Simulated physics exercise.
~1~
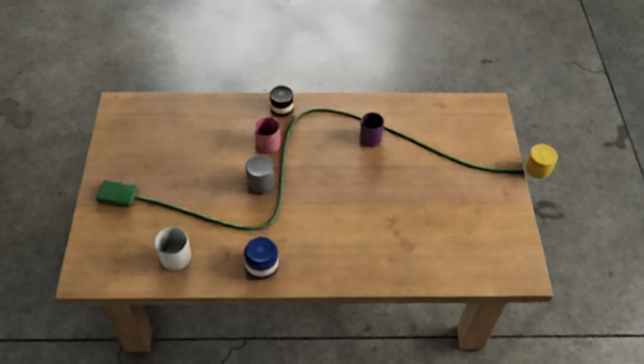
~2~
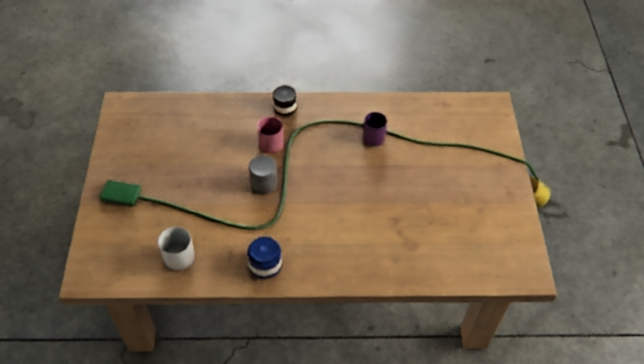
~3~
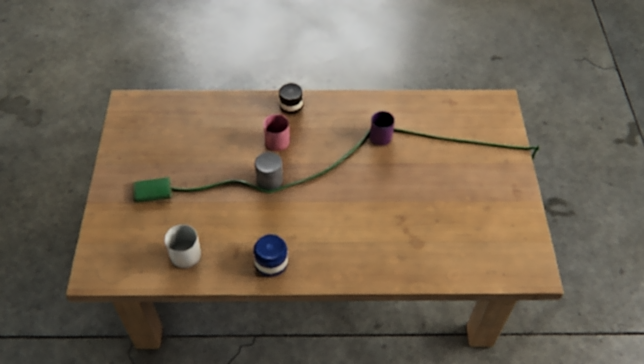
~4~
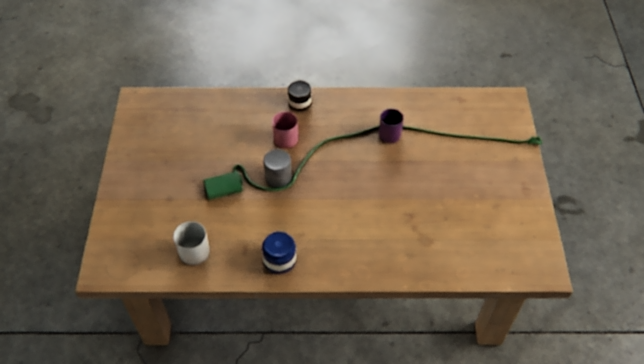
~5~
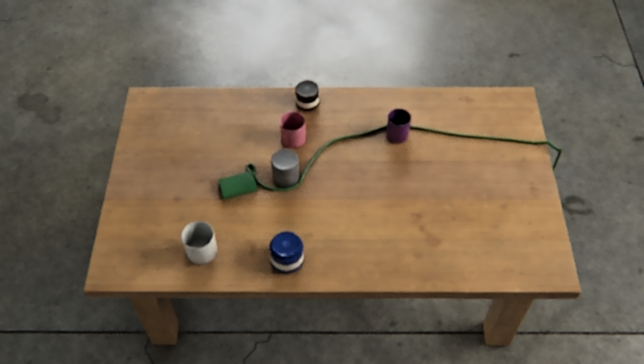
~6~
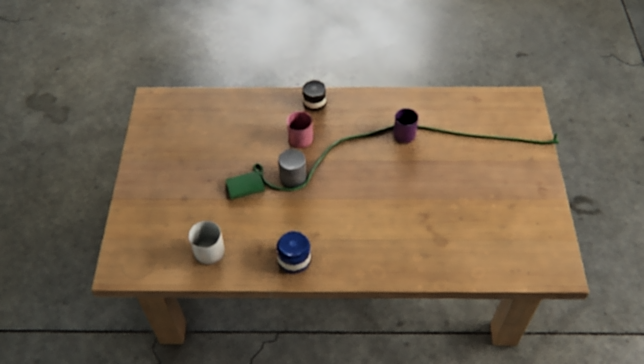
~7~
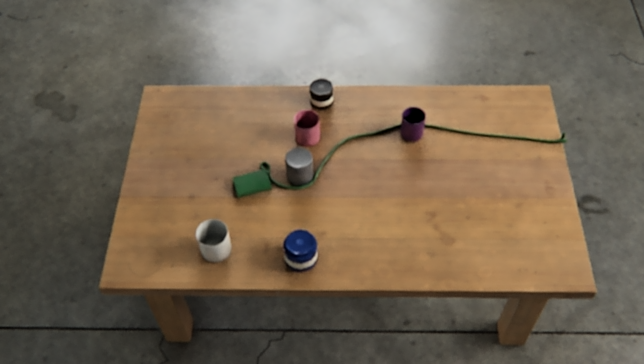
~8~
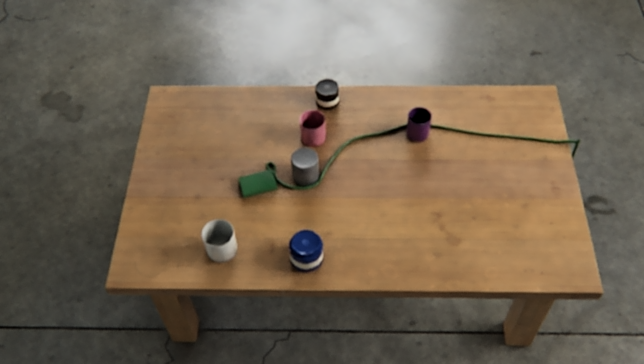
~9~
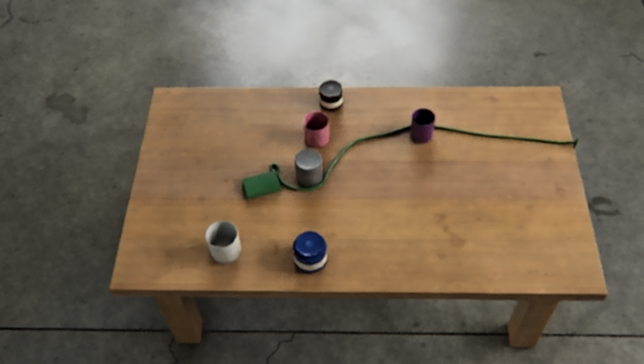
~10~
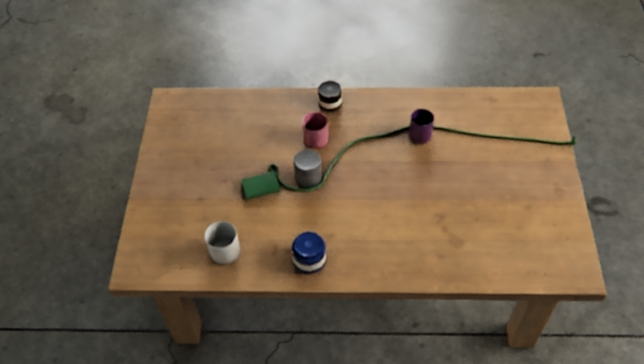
To begin with, a green block lies at the left of a wooden table, joined by a long curving green cord to a yellow object just past the right edge, with cups and jars standing between them. The yellow object drops out of sight beyond the edge, and the cord straightens as it is drawn rightward. The green block slides a long way right, turning slightly, toward the grey tub. It slows and stops just left of the tub, with the cord bending around the tub and past the purple mug to the right edge. The cups and jars stay standing in place.
